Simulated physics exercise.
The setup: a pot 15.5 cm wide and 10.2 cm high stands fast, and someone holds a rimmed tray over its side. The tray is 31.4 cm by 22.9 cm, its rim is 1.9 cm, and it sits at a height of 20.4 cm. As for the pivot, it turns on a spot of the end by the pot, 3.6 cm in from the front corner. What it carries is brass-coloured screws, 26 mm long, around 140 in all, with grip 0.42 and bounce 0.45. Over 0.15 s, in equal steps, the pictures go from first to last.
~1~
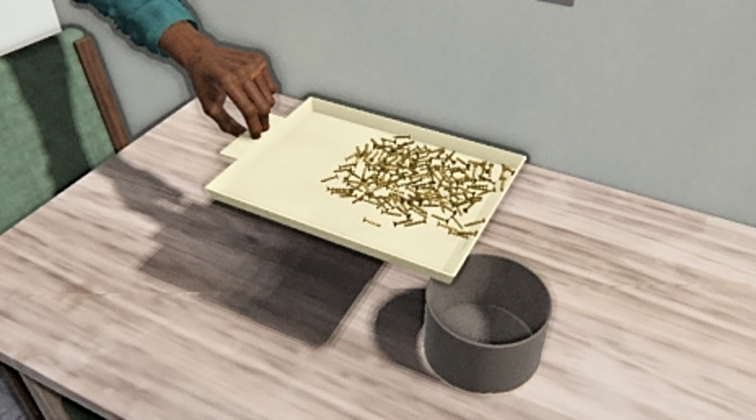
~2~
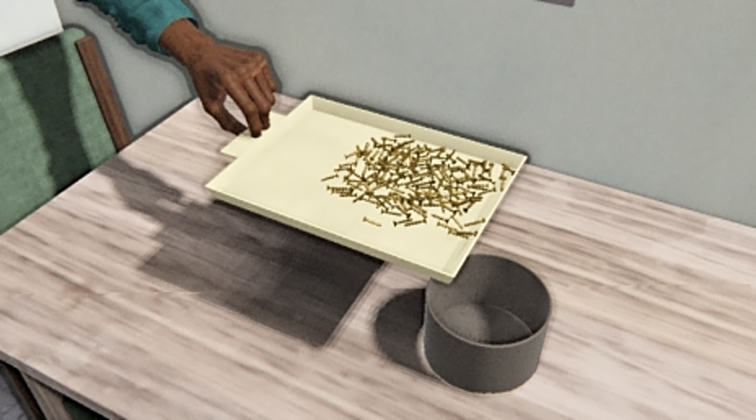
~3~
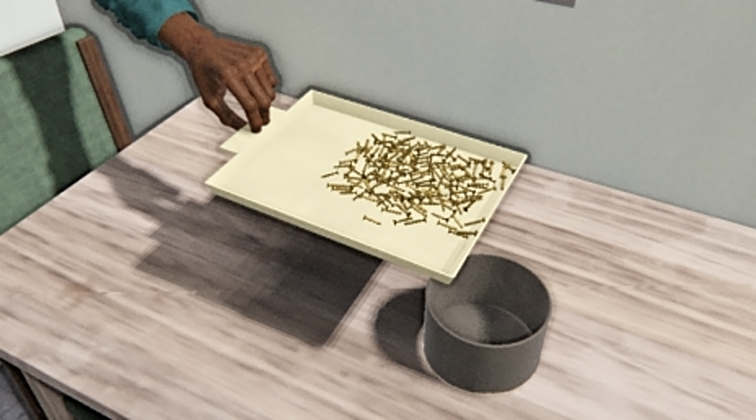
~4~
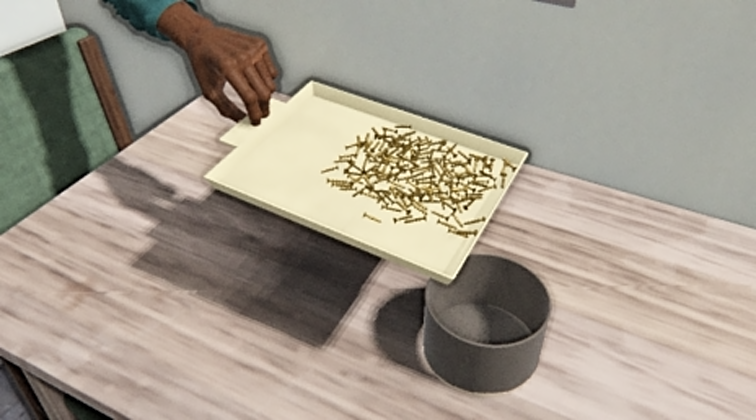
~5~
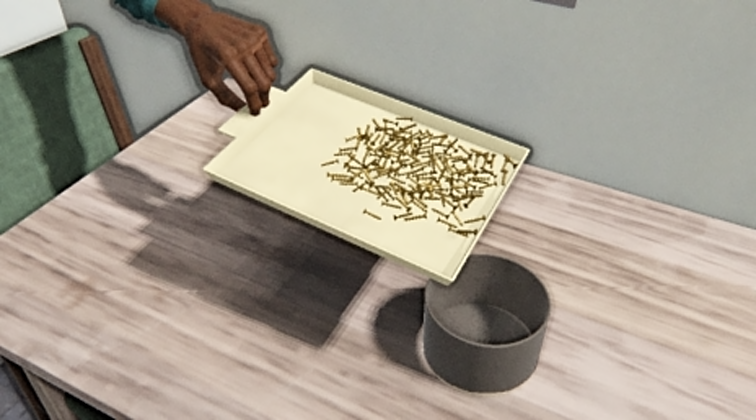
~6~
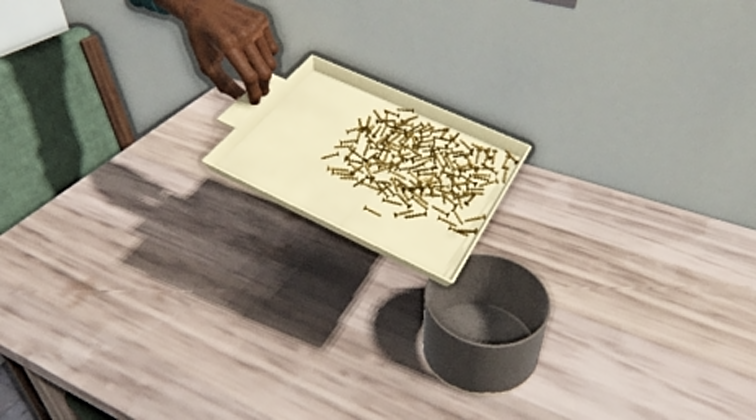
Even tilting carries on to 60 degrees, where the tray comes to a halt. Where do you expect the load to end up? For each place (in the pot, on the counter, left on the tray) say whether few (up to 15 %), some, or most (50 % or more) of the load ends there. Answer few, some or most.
Pot: Few; counter: Most; left on the tray: Some.
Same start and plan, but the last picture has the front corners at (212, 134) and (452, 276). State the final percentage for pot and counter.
Pot: 30, counter: 45.
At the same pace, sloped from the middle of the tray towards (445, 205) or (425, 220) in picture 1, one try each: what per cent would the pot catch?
First try: Around 30 percent; second try: Around 20 percent.
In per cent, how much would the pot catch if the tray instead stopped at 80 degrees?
Roughly 0 %.
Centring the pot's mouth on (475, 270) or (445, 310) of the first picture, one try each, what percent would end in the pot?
I'd say close to 0 percent for the first spot and 15 percent for the second.
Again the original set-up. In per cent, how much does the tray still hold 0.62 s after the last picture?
It works out to near 40 per cent of the load.
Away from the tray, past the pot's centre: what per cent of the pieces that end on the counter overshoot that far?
I'd put it close to 90 per cent.
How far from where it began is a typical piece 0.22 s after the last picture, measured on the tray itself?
1 cm.
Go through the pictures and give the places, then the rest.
The first frame shows tray tilt 0 degrees, front corners at (213, 186) and (451, 270); middle of the pieces at (421, 179); pot at (489, 297).
The second frame shows tray tilt 0 degrees, front corners at (213, 185) and (450, 271); middle of the pieces at (421, 179).
The third frame shows tray tilt 2 degrees, front corners at (213, 181) and (450, 271); middle of the pieces at (421, 177).
The fourth frame shows tray tilt 4 degrees, front corners at (212, 175) and (450, 272), lowest corner right front; middle of the pieces at (421, 173).
The fifth frame shows tray tilt 8 degrees, front corners at (211, 168) and (450, 274), lowest corner right front; middle of the pieces at (422, 168).
The sixth frame shows tray tilt 11 degrees, front corners at (210, 159) and (450, 276), lowest corner right front; middle of the pieces at (423, 163); pot at (487, 297).
Then, 0.22 s after the last picture, tilt 37 degrees; the tray holds 100 %, the pot 0 %.
Then, 0.35 s after the last picture, tilt 53 degrees; the tray holds 100 %, the pot 0 %.
Then, 0.62 s after the last picture, tilt 60 degrees; the tray holds 40 %, the pot 5 %.
In the end, pot 5 %, counter 70 %, tray 20 %.
